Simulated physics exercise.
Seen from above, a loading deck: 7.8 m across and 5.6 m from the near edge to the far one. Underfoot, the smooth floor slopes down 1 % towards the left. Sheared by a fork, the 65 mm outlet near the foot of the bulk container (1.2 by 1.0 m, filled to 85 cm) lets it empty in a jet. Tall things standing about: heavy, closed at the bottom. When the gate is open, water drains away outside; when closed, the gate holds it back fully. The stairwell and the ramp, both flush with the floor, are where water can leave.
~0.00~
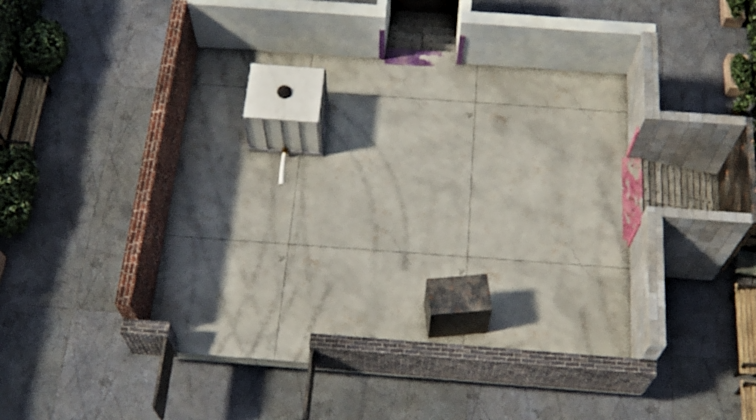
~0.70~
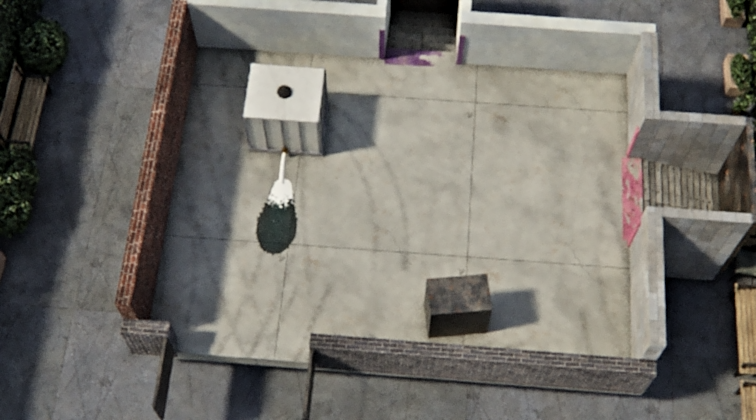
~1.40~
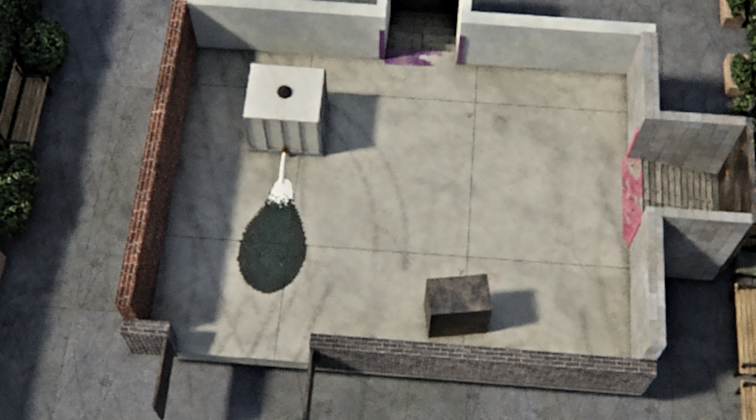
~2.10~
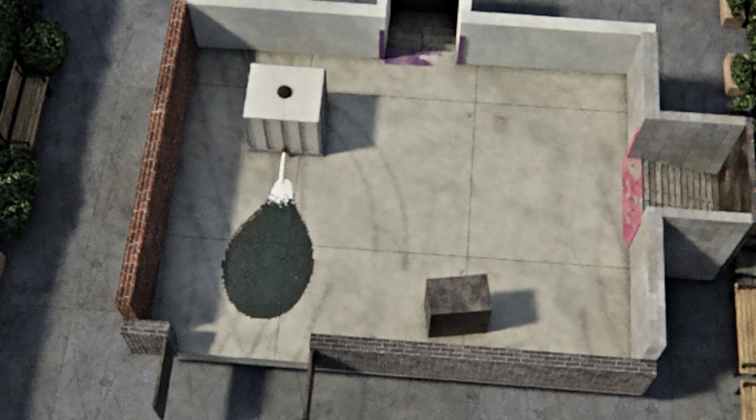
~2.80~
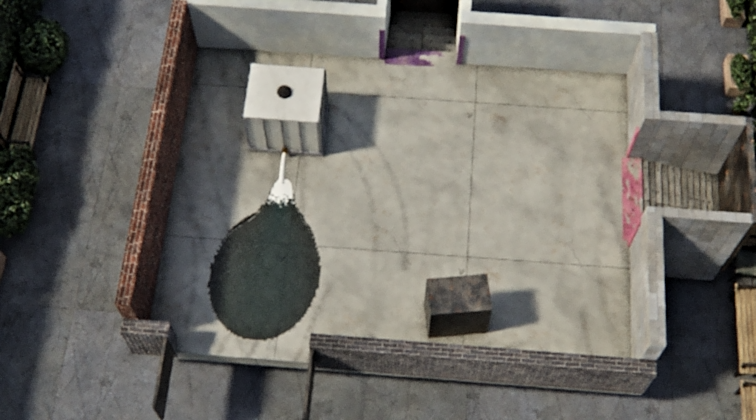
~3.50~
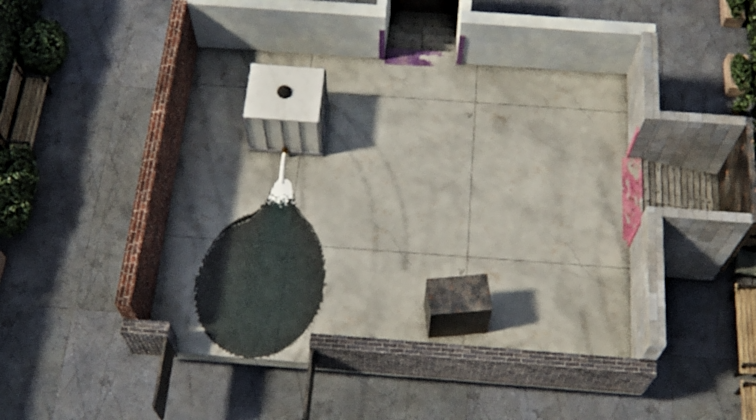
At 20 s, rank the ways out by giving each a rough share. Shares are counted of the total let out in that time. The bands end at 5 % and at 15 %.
The gate opening takes over 15 %; the stairwell (marked purple) takes not even 5 %; the ramp down (marked pink) takes less than 5 %.
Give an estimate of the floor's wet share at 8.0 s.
About 15 percent.
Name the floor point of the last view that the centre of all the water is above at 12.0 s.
Centre of water: Approx. (238, 281).
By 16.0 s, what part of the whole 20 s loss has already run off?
Roughly 75 per cent.
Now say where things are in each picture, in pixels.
In the first picture, the jet has just started at (283, 163); the ground is still dry.
In the second picture, from the spout at (283, 163) the water has spread over 0.6 m2; its tip is at (282, 250), and it is 1.1 cm deep on average.
In the third picture, from the spout at (283, 163) the water has spread over 1.3 m2; its tip is at (258, 288), and it is 0.9 cm deep on average.
In the fourth picture, the jet leaves at (283, 163); the sheet reaches (255, 315), 3.1 m away, and wets 2.1 m2.
In the fifth picture, from the spout at (283, 163) the water has spread over 2.9 m2; its tip is at a hidden place, and it is 0.9 cm deep on average.
In the sixth picture, from the spout at (283, 163) the water has spread over 3.6 m2; its tip is at a hidden place, and it is 0.9 cm deep on average.
After 5.0 s water covers 10 % of the floor and is deepest (2 cm) near (278, 194); gone so far, the gate opening 2 %, the stairwell (marked purple) 0 %, the ramp down (marked pink) 0 %.
After 8.0 s water covers 15 % of the floor and is deepest (2 cm) near (278, 194); gone so far, the gate opening 10 %, the stairwell (marked purple) 0 %, the ramp down (marked pink) 0 %.
After 12.0 s water covers 15 % of the floor and is deepest (2 cm) near (279, 185); gone so far, the gate opening 22 %, the stairwell (marked purple) 0 %, the ramp down (marked pink) 0 %.
After 16.0 s water covers 20 % of the floor and is deepest (2 cm) near (148, 336); gone so far, the gate opening 34 %, the stairwell (marked purple) 0 %, the ramp down (marked pink) 0 %.
After 20.0 s water covers 20 % of the floor and is deepest (2 cm) near (148, 336); gone so far, the gate opening 46 %, the stairwell (marked purple) 0 %, the ramp down (marked pink) 0 %.
